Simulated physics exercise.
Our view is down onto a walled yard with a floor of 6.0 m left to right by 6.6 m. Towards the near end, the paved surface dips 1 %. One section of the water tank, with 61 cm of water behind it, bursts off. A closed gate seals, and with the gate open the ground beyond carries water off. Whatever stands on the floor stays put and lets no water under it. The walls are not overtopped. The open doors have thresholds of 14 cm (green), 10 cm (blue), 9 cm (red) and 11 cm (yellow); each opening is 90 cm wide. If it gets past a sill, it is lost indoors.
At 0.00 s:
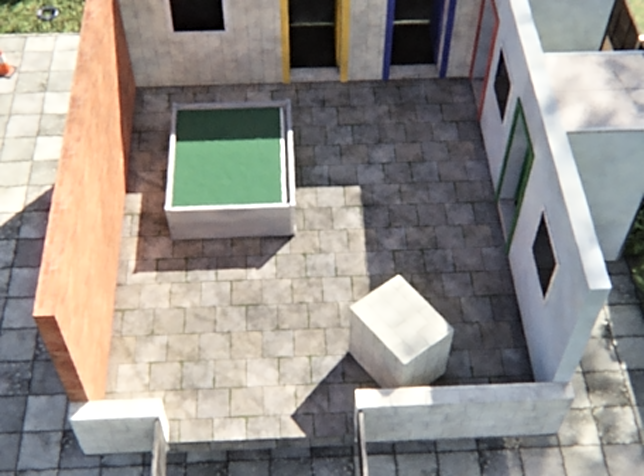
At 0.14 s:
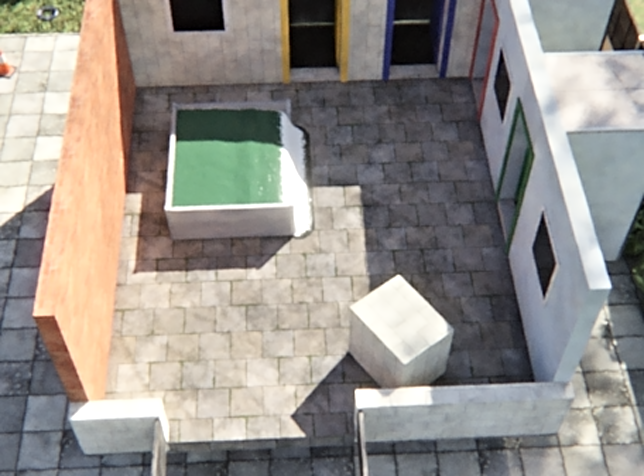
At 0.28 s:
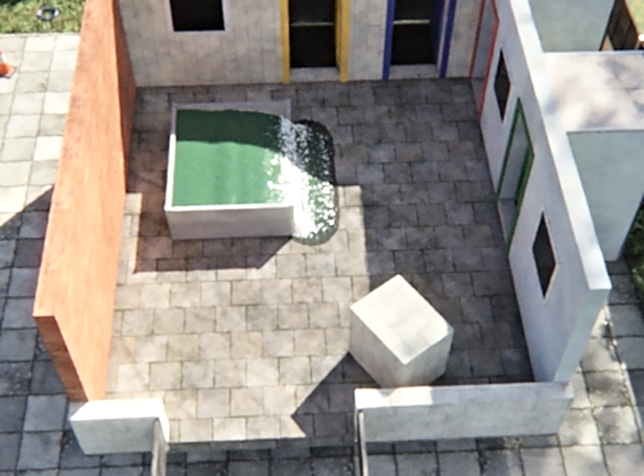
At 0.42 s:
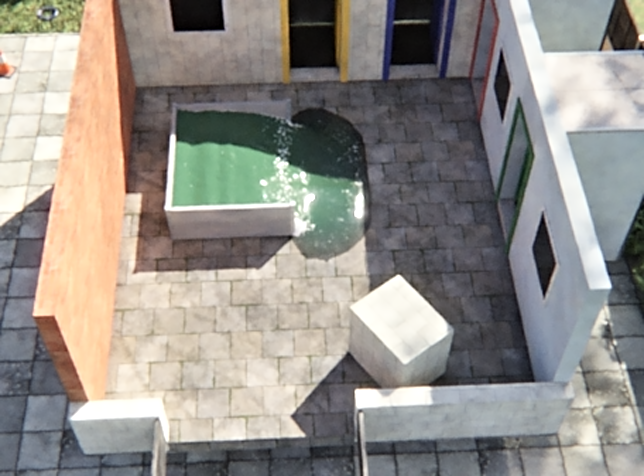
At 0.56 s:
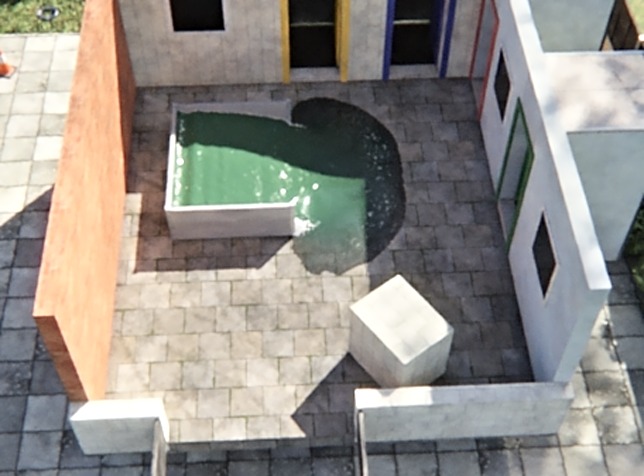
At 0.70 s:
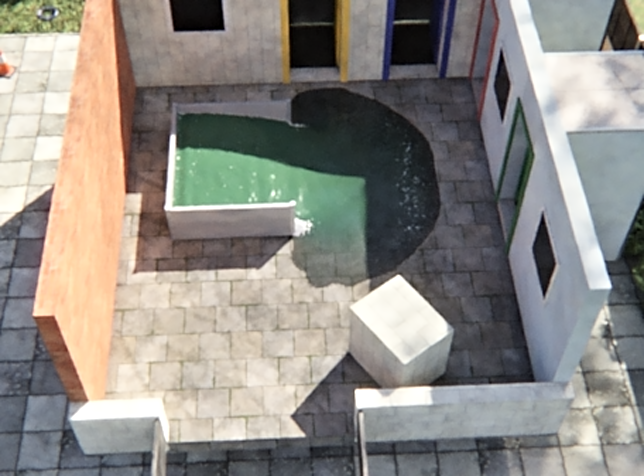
The clip shows a walled, paved courtyard from above, where green water in a rectangular tank pours out through its open right side, foams at first, then spreads across the paving in a widening rounded pool near a pale block.
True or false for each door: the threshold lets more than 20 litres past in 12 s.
Green door true, blue door true, red door true, yellow door false.
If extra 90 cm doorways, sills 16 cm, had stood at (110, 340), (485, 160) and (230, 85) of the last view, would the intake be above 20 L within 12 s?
In that order: Short of it, beyond it, short of it.
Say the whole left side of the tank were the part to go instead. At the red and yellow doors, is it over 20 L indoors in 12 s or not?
At the red door the limit is surpassed; at the yellow door it is not exceeded.
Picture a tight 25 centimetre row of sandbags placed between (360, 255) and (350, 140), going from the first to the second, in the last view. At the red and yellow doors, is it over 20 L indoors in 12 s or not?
Well, the red one ends up more than allowed and the yellow one ends up more than allowed.
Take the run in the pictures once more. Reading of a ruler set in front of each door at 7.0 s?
Depths in centimetres - green: 7, blue: 5, red: 6, yellow: 4.
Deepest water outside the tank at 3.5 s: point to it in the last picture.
Location: Approx. (528, 410).
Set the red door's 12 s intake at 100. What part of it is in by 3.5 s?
Roughly 75 percent is in by then.
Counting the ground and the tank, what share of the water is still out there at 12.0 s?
Near 80 in a hundred is still there.
After 1.4 s water covers 40 % of the floor and is deepest (32 cm) near (482, 180); green door 24 cm at the sill, 4 L in, blue door 5 cm at the sill, 0 L in, red door 9 cm at the sill, 0 L in, yellow door 4 cm at the sill, 0 L in.
After 2.2 s water covers 45 % of the floor and is deepest (34 cm) near (462, 81); green door 29 cm at the sill, 46 L in, blue door 11 cm at the sill, 0 L in, red door 25 cm at the sill, 23 L in, yellow door 2 cm at the sill, 0 L in.
After 3.5 s water covers 50 % of the floor and is deepest (30 cm) near (528, 410); green door 18 cm at the sill, 99 L in, blue door 18 cm at the sill, 23 L in, red door 21 cm at the sill, 124 L in, yellow door 2 cm at the sill, 0 L in.
After 7.0 s water covers 75 % of the floor and is deepest (17 cm) near (420, 391); green door 7 cm at the sill, 104 L in, blue door 5 cm at the sill, 43 L in, red door 6 cm at the sill, 163 L in, yellow door 4 cm at the sill, 0 L in.
After 12.0 s water covers 95 % of the floor and is deepest (9 cm) near (110, 347); green door 6 cm at the sill, 104 L in, blue door 5 cm at the sill, 43 L in, red door 3 cm at the sill, 163 L in, yellow door 1 cm at the sill, 0 L in.
